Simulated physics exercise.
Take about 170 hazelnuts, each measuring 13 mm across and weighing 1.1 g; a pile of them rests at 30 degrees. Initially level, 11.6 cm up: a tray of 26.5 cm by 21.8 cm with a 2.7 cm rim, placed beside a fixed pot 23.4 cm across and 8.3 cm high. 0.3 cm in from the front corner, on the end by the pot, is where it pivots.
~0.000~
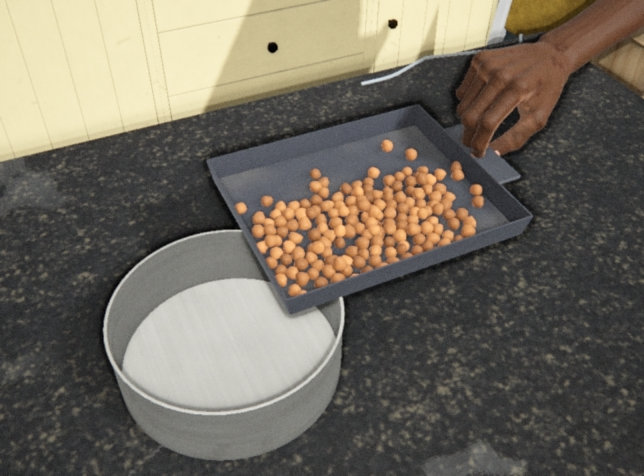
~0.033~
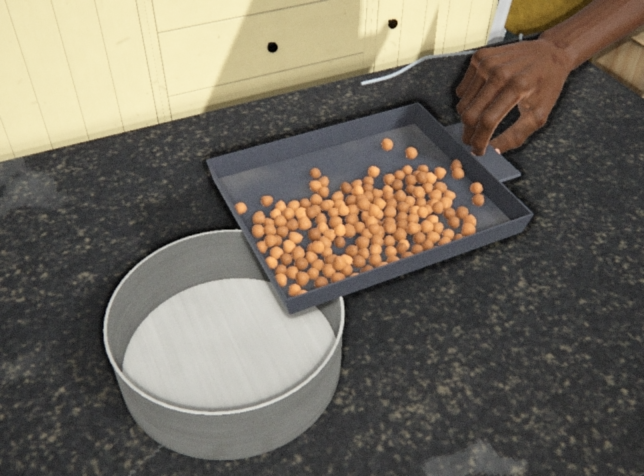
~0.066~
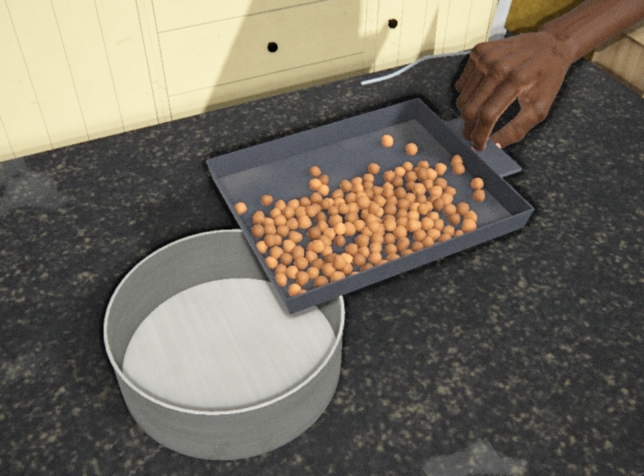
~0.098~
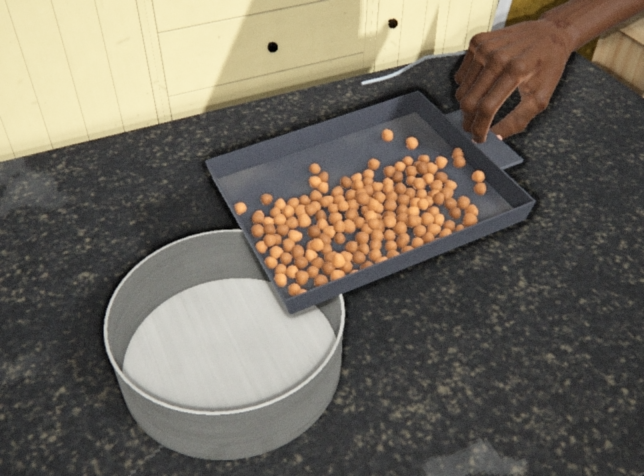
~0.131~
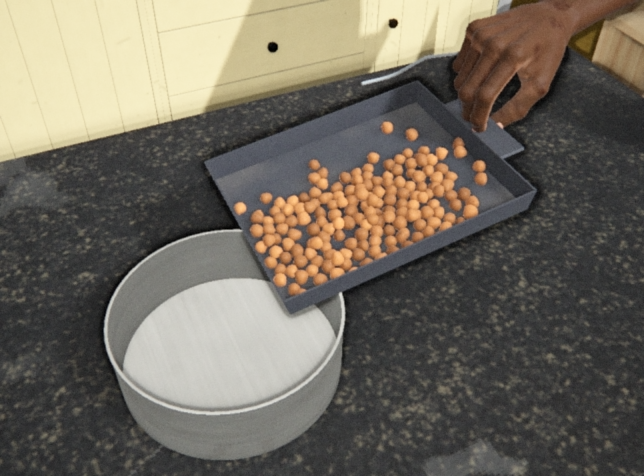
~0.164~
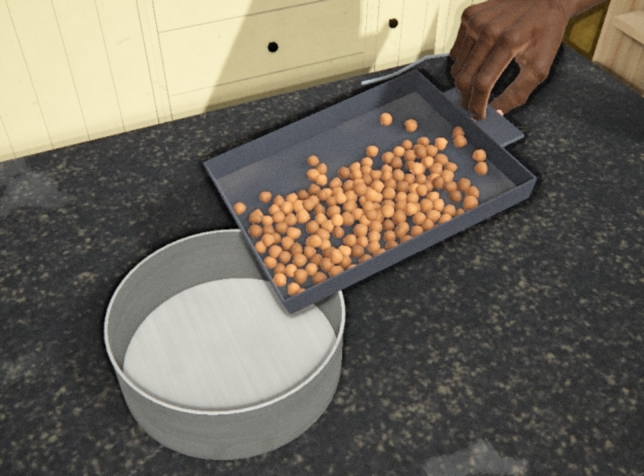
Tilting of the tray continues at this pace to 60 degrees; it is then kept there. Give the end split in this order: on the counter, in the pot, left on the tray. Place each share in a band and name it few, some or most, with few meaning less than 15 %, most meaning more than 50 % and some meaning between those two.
In the end: Counter few, pot few, tray most.
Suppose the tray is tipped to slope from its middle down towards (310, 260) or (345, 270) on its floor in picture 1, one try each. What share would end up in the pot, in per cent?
The share comes to about 15 in a hundred, then about 5 in a hundred.
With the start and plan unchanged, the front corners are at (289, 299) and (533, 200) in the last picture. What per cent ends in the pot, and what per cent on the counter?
Pot: 5, counter: 5.
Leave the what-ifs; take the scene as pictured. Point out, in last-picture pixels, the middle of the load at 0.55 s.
Look near (291, 200) in the last picture.
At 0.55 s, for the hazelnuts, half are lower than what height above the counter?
Median height: Approx. 18 cm.
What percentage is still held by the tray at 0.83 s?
About 95 per cent.
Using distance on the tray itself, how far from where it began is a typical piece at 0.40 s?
3 cm.
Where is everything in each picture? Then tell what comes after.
The first picture shows tray tilt 0 degrees, front corners at (290, 295) and (526, 214); middle of the pieces at (366, 217); pot at (226, 311).
The second picture shows tray tilt 0 degrees, front corners at (289, 295) and (527, 213); middle of the pieces at (366, 216).
The third picture shows tray tilt 2 degrees, front corners at (289, 295) and (528, 208); middle of the pieces at (366, 214).
The fourth picture shows tray tilt 4 degrees, front corners at (288, 295) and (529, 200), lowest corner left back; middle of the pieces at (366, 211).
The fifth picture shows tray tilt 8 degrees, front corners at (286, 296) and (530, 189), lowest corner left back; middle of the pieces at (366, 206).
The sixth picture shows tray tilt 11 degrees, front corners at (285, 297) and (530, 178), lowest corner left back; middle of the pieces at (365, 201); pot at (226, 310). Its pace works out near 105 degrees a second.
Then, at 0.40 s, tilt 36 degrees; the tray holds 100 %, the pot 0 %.
After 0.55 s, tilt 52 degrees; the tray holds 100 %, the pot 0 %.
After 0.83 s, tilt 60 degrees; the tray holds 95 %, the pot 0 %.
At rest (1.9 s), counter 0 %, pot 5 %, tray 90 %.
